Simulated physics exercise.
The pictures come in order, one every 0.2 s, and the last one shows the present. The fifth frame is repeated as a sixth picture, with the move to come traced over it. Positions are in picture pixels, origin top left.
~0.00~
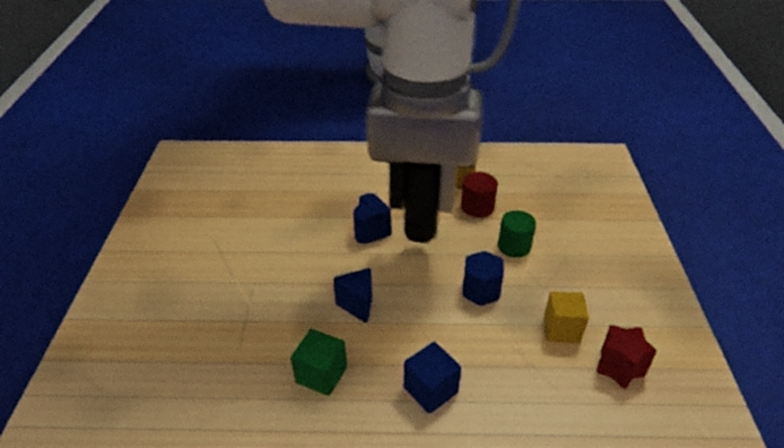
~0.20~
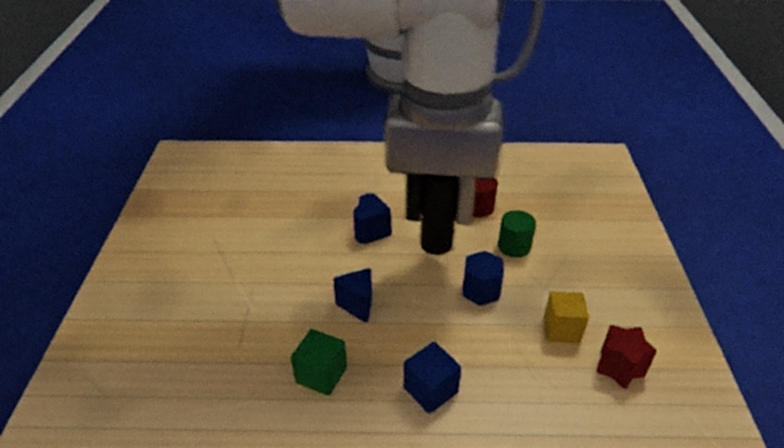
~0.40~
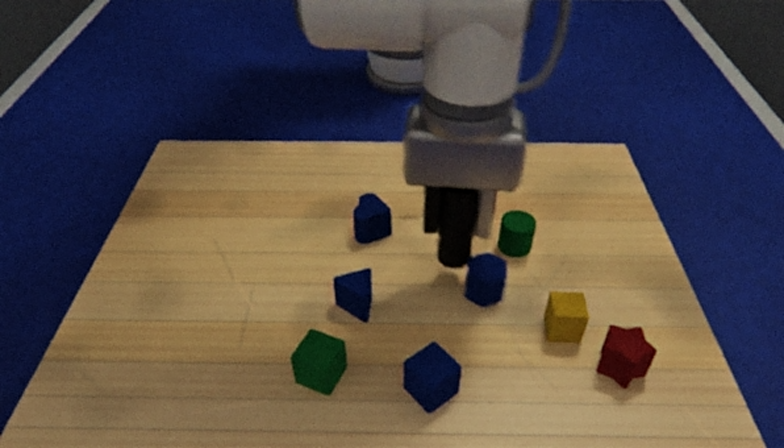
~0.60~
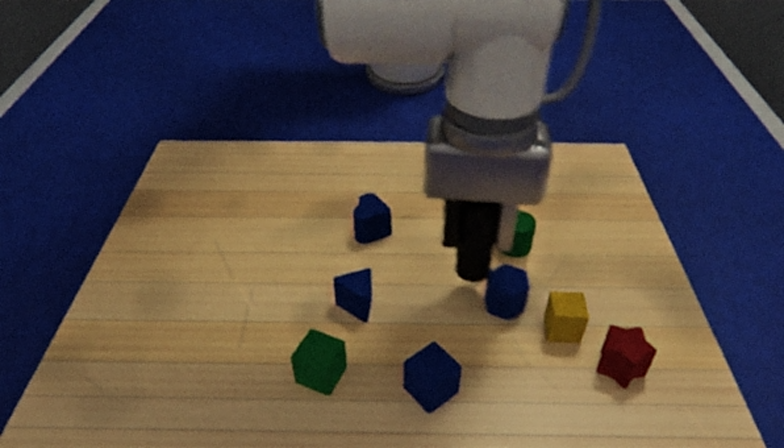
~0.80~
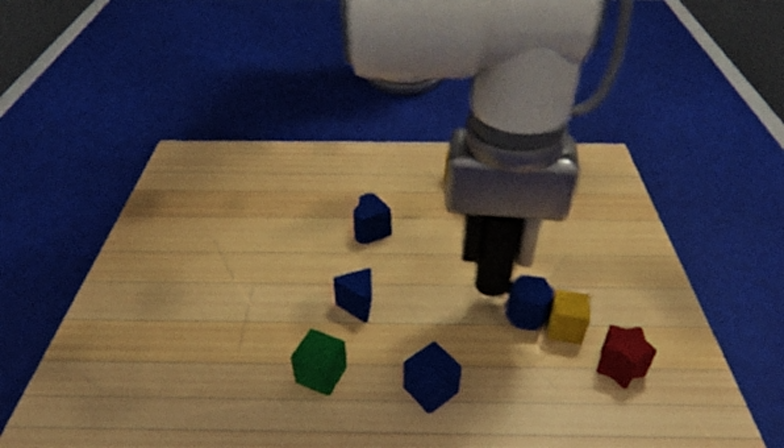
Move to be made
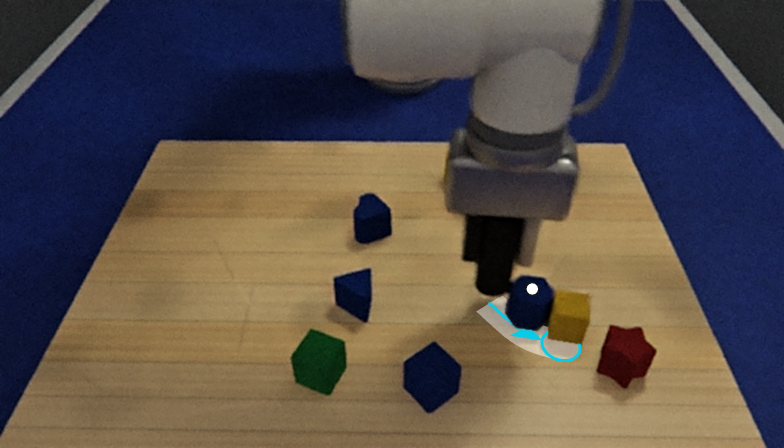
A white robot arm with a dark rod reaches over a pale wooden board on a blue floor, seen from a fixed, raised view facing the arm. Blue blocks sit around the middle and front, with green at front left and behind, red and yellow behind and at right. The rod slides toward the lower right, pushing a blue block up to the yellow one.
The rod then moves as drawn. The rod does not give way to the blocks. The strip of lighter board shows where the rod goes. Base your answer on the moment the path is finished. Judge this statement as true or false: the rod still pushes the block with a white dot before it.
Answer: True.
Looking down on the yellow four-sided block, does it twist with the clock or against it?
From above, the yellow four-sided block will be seen to turn anti-clockwise.
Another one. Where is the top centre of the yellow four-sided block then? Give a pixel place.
The spot you're after is about (641, 305) in the image.
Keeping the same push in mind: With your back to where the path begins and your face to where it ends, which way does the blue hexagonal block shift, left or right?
With start-to-end as forward, it shifts left.
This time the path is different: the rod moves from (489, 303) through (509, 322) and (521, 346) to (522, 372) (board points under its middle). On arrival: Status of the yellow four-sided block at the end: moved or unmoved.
That block gets shifted.
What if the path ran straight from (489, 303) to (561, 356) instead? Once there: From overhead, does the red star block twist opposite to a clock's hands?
Short answer: No.
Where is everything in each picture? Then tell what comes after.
Lower end of the rod at (421, 233), tops of blocks, green round block at (519, 220), blue hexagonal block at (485, 265), yellow four-sided block at (570, 303), red star block at (630, 342), in the first picture.
Rod at (437, 244), blocks as before, in the second picture.
Rod at (454, 257), blue hexagonal block at (488, 266), in the third picture.
Rod at (473, 270), blue hexagonal block at (509, 278), in the fourth picture.
Rod at (492, 285), green round block hidden, blue hexagonal block at (532, 289), yellow four-sided block at (573, 303), red star block at (630, 342), in the fifth picture.
The drawn path runs from (489, 303) over (509, 321) and (532, 337) to (561, 345); the dot is on the blue hexagonal block.
What follows on the original path. Halfway along, rod at (524, 311); blue hexagonal block at (565, 305), turned 40° anticlockwise; yellow four-sided block at (604, 307).
At the end, rod at (566, 327); green round block not moved; blue hexagonal block at (608, 314), turned 60° anticlockwise; yellow four-sided block at (641, 305), turned 35° anticlockwise; red star block at (640, 344), turned 25° clockwise.
